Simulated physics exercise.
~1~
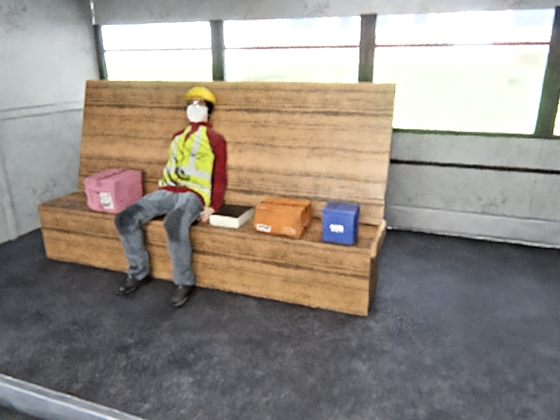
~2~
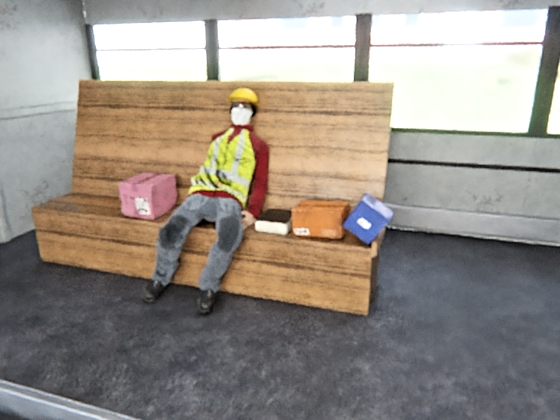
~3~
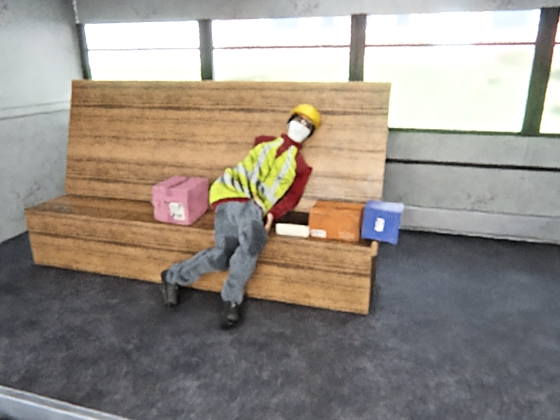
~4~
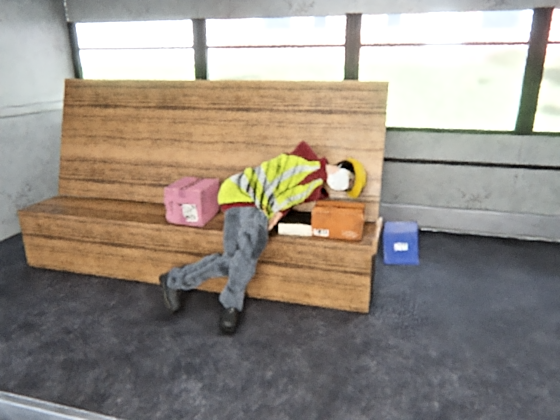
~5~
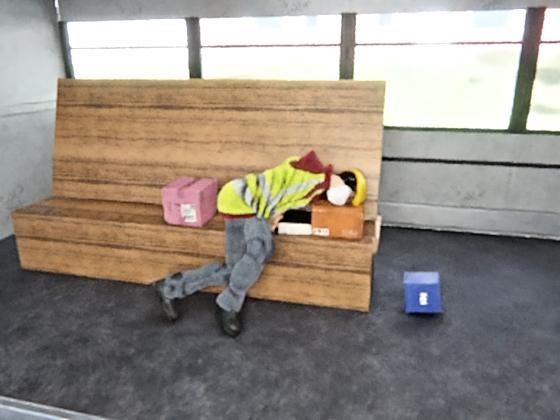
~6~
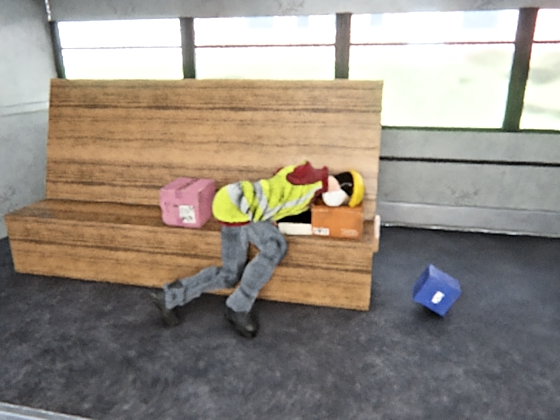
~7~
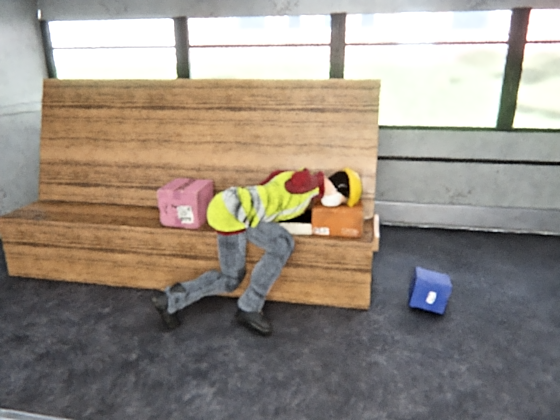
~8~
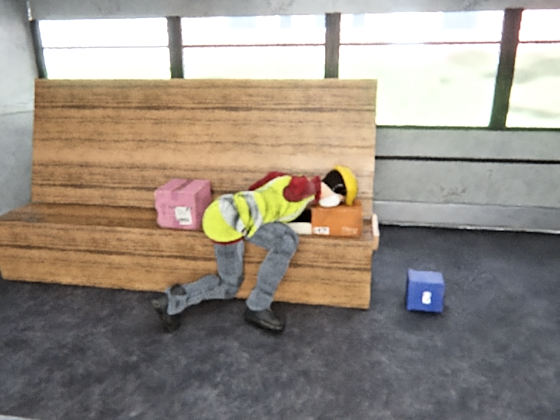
A figure in a yellow hard hat, white mask, hi-vis vest and grey trousers sits slumped on a long wooden bench in a metro car, seen from the front as the view drifts slightly sideways. A pink holdall lies to the left, with a black and white folder, an orange carton and a blue tub to the right. Everything slides right, and the limp figure topples that way, head coming down by the carton. The blue tub tips off the bench end, tumbles and settles on the dark floor, while the other items stay on the seat beside the sprawled sleeper.
